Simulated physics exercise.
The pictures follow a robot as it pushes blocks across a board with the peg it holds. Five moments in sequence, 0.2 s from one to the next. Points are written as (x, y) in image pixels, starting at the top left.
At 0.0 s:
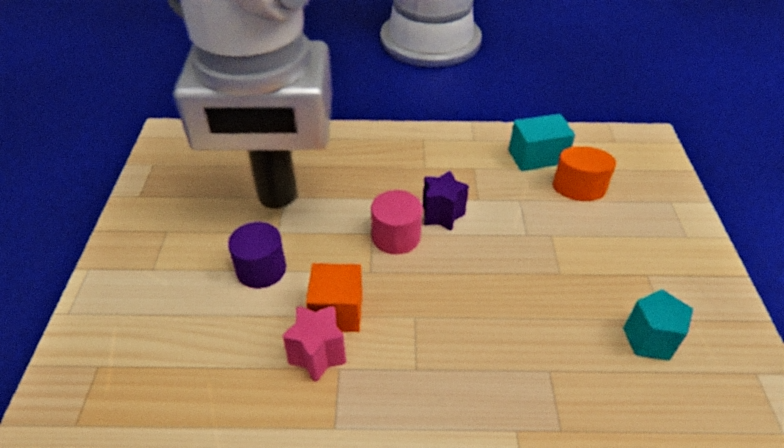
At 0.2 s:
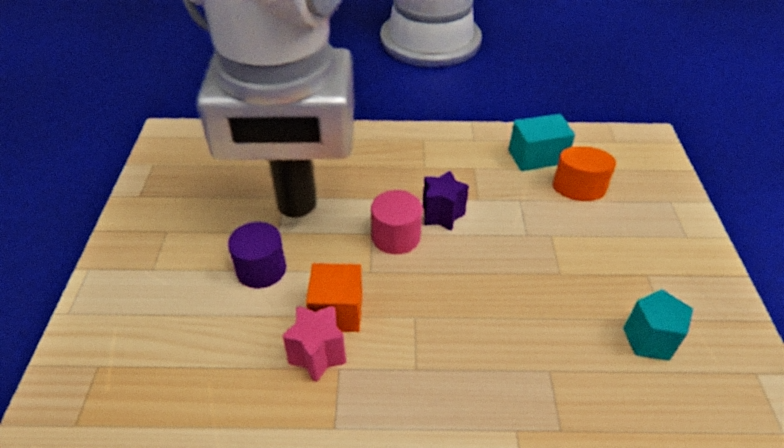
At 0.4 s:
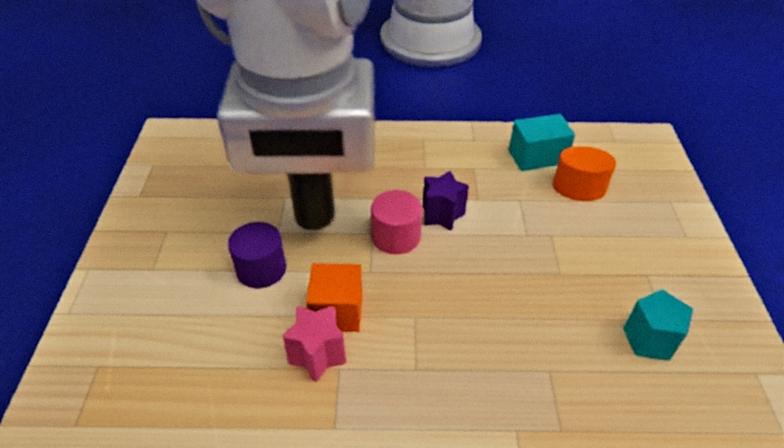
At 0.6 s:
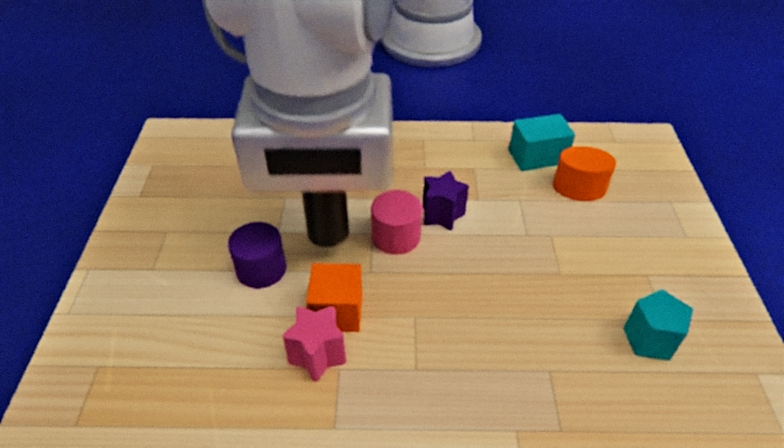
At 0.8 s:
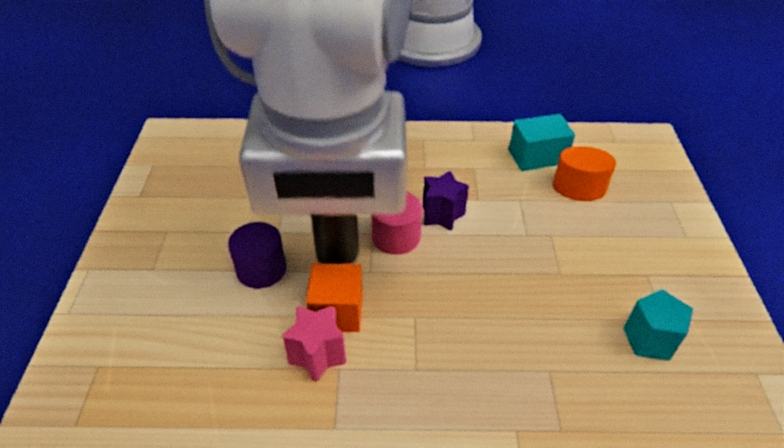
On a wooden table, a robot arm moves its black peg toward the viewer and slightly right, among still coloured blocks.
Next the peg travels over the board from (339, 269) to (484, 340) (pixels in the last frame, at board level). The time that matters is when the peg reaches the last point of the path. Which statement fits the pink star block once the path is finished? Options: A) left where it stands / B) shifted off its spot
Correct choice: A.
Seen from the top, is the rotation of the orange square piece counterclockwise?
In short: No.
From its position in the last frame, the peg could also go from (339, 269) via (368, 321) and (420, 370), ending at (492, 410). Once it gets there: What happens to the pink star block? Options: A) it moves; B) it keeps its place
(A)
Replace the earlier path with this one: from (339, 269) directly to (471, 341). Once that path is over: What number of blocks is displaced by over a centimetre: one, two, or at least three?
My prediction: One block.
The first path, step by step. One third of the way, peg at (384, 276); orange square piece at (347, 290), turned 40° clockwise.
Two thirds of the way, peg at (433, 300); orange square piece at (347, 290), turned 40° clockwise.
At the end, peg at (487, 325); pink star block unmoved; orange square piece at (347, 290), turned 40° clockwise.
